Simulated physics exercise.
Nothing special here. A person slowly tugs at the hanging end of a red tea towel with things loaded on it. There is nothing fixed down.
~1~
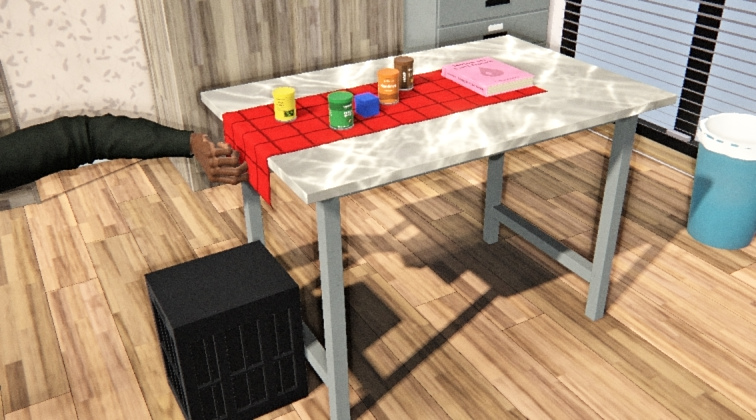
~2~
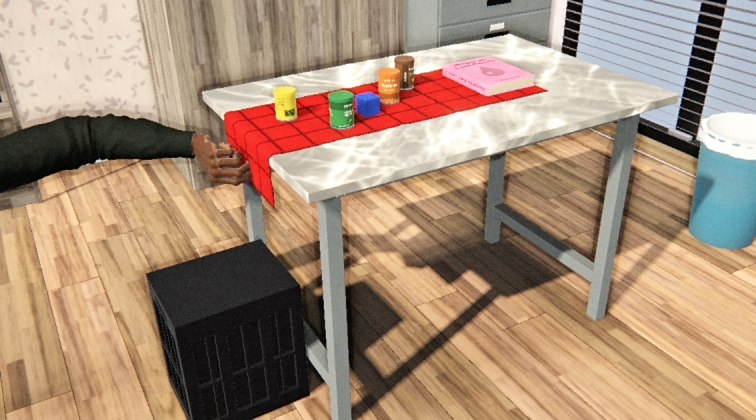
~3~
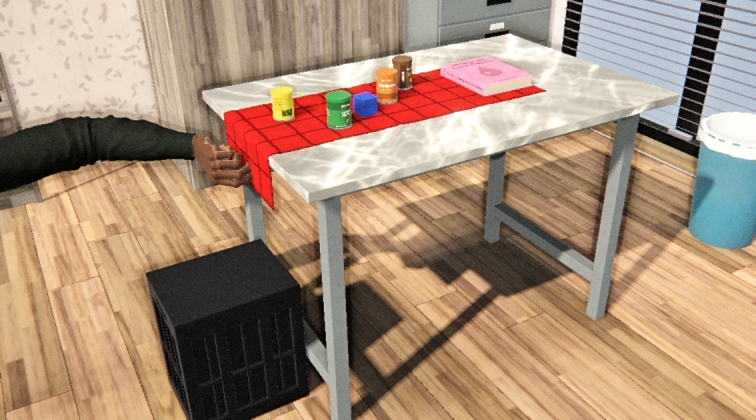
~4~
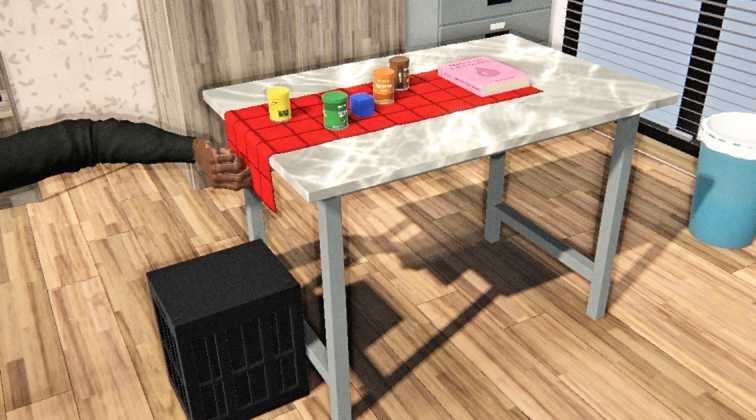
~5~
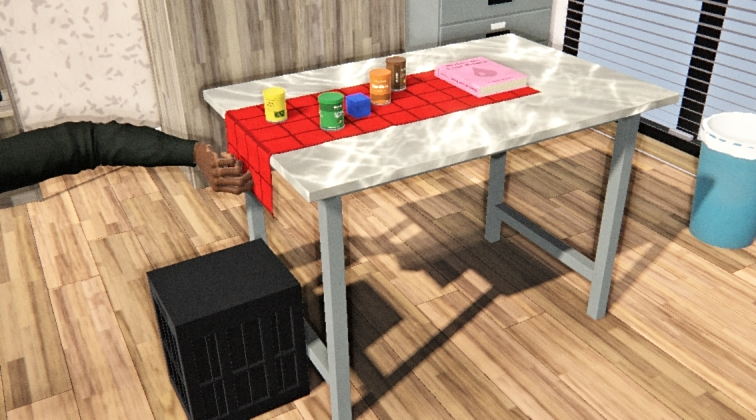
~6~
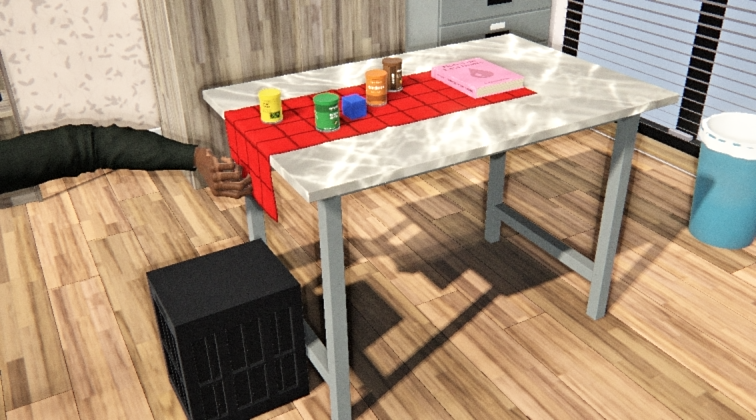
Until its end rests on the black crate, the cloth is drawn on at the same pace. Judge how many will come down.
My judgement: Two.
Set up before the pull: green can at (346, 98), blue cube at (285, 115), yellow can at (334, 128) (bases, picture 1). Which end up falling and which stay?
In the end the green can rides it out, while the blue cube gets dislodged and the yellow can gets dislodged.
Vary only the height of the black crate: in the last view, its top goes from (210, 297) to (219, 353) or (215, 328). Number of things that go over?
4 and 3.
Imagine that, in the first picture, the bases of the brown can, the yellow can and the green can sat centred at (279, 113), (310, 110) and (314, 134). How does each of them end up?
Brown can: Goes. Yellow can: Goes. Green can: Goes.
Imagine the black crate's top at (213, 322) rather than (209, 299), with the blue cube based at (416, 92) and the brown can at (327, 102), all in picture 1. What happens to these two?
Observed: Blue cube remains seated; brown can departs.
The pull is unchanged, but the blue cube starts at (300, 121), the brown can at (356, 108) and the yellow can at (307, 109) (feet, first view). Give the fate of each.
The blue cube falls, the brown can holds on, the yellow can falls.
Soon after, hem near (254, 221); all still up.
Then, hem near (256, 249); yellow can gone.
Further on, hem on the crate; yellow can and green can gone.
At rest, hem on the crate; yellow can and green can gone. The count of fallen things is two.
